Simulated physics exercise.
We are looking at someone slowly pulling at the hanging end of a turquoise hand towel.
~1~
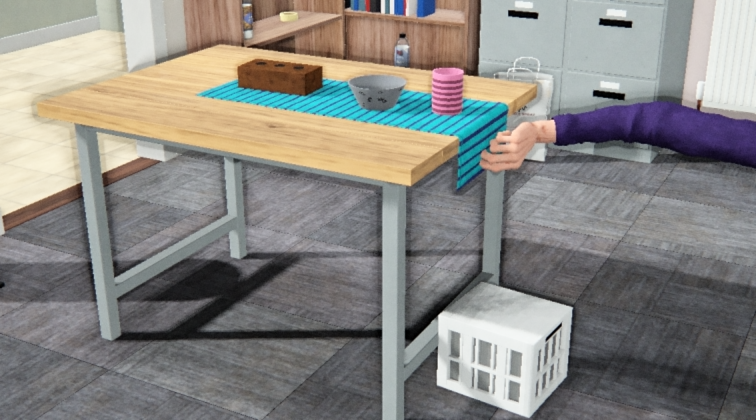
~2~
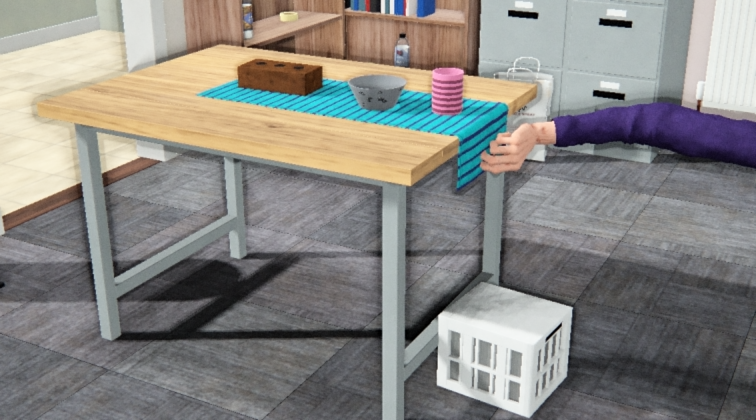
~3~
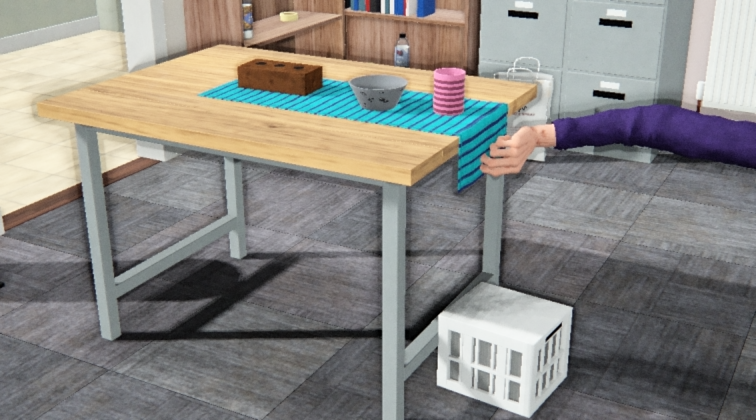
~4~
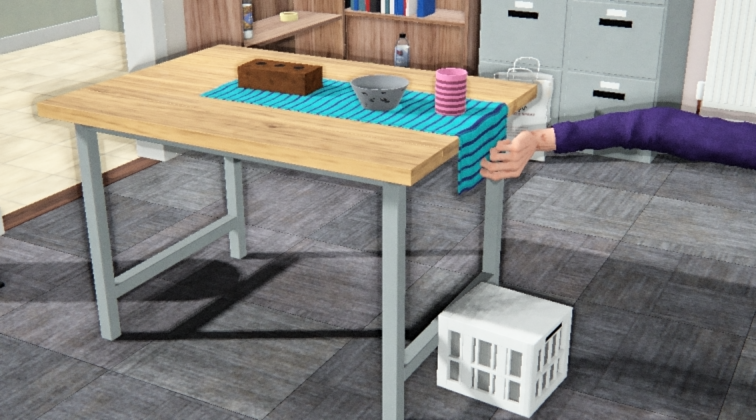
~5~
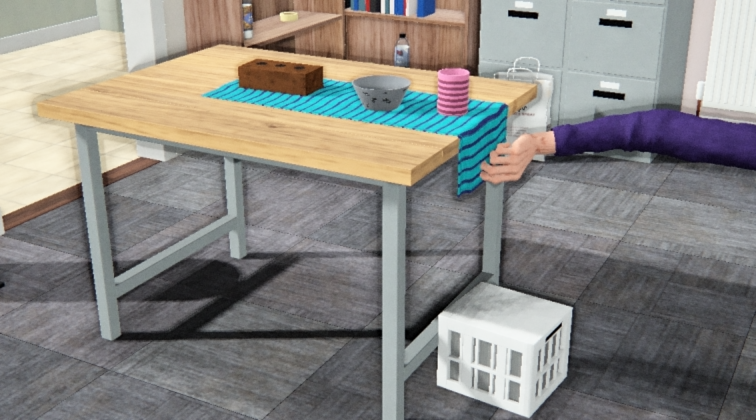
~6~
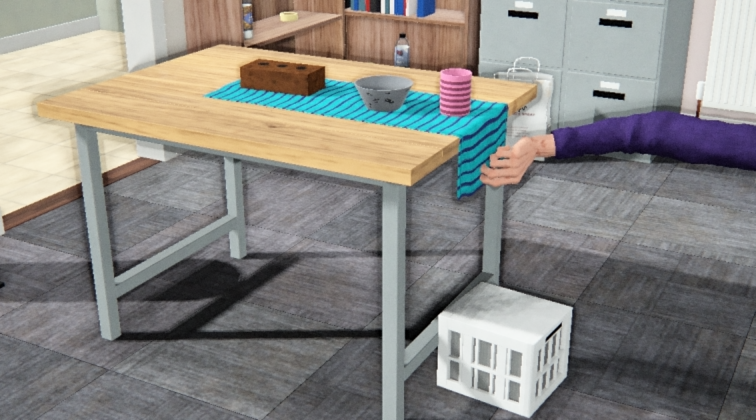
The clip opens on a wooden table where a brick, a grey bowl and a pink ribbed mug stand on a turquoise striped cloth. A purple-sleeved hand slowly pulls the cloth's hanging end, and the cloth slides slightly right and further down over the edge, the objects shifting slightly with it.
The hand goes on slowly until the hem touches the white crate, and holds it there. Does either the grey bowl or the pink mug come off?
In the end the grey bowl goes over the edge, the pink mug is carried off the end.
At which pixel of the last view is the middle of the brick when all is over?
It ends at (400, 94).
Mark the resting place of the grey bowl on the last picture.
At about (491, 272).
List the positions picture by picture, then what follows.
Hand towel end (457, 191); grey bowl (377, 82); pink mug (448, 71); brick (280, 66); top of the crate (517, 325), in the first frame.
Hand towel end (457, 191), far hem (196, 95); pink mug (448, 71); pink mug stands on the cloth, in the second frame.
Hand towel end (459, 193); grey bowl (378, 82), in the third frame.
Hand towel end (459, 195), far hem (199, 96); pink mug (451, 72), in the fourth frame.
Hand towel end (458, 197); grey bowl (381, 82), in the fifth frame.
Hand towel end (458, 200), far hem (203, 96); grey bowl (384, 83); pink mug (456, 72); top of the crate (517, 325), in the sixth frame.
Then, 0.86 s later than the last view, hem going down; bowl carried along near (449, 104); mug down below near (527, 284).
Then, 1.76 s later than the last view, hem on the crate; bowl down below near (491, 271); mug down below near (527, 285).
Finally, hem on the crate; bowl down below near (491, 272); mug down below near (527, 285). The grey bowl is carried off the end and the pink mug falls off.
